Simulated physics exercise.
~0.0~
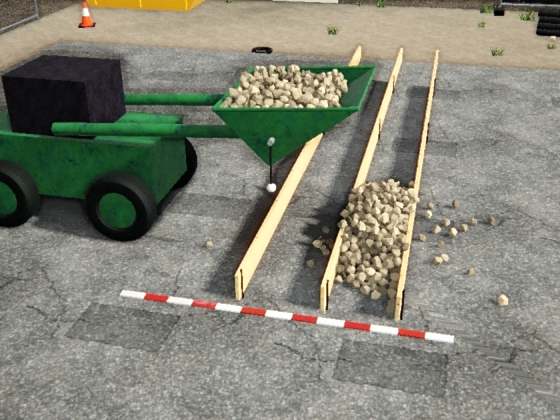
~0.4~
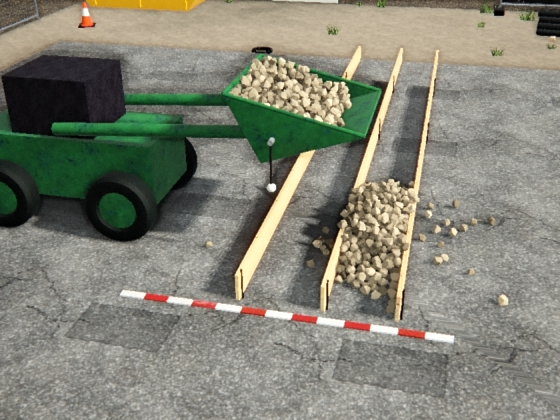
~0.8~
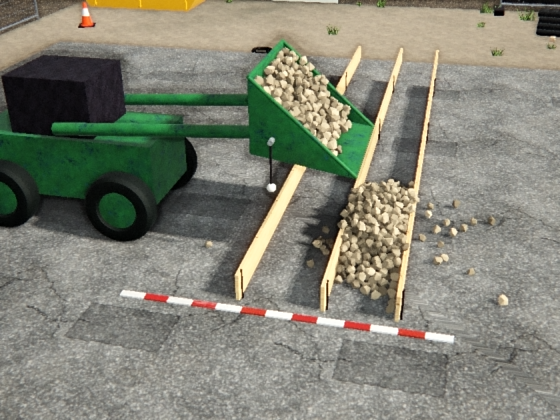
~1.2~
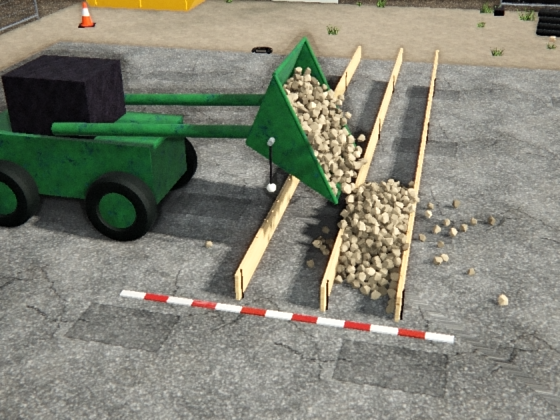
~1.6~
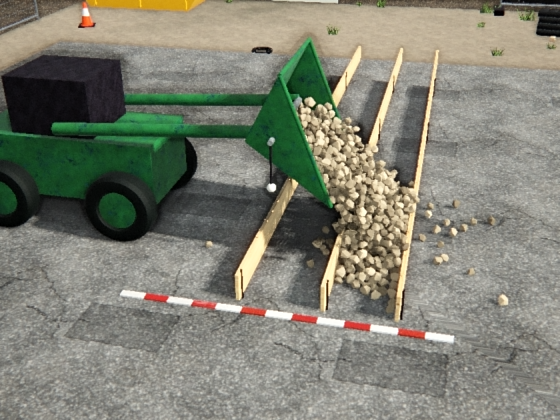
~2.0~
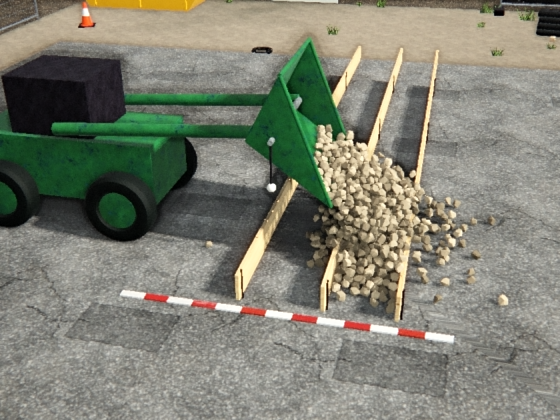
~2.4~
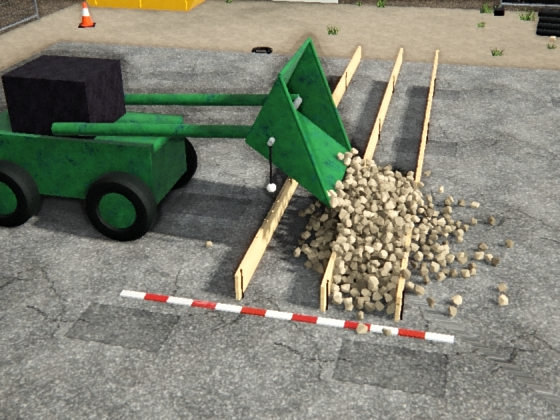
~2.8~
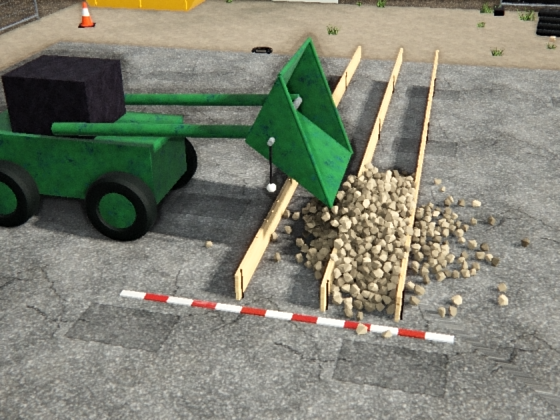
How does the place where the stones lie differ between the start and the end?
At the start the stones are split between the raised bucket and a heap on the ground among the planks. By the end they all lie on the ground in one wider heap, so as a whole they sit lower in view and slightly further right.
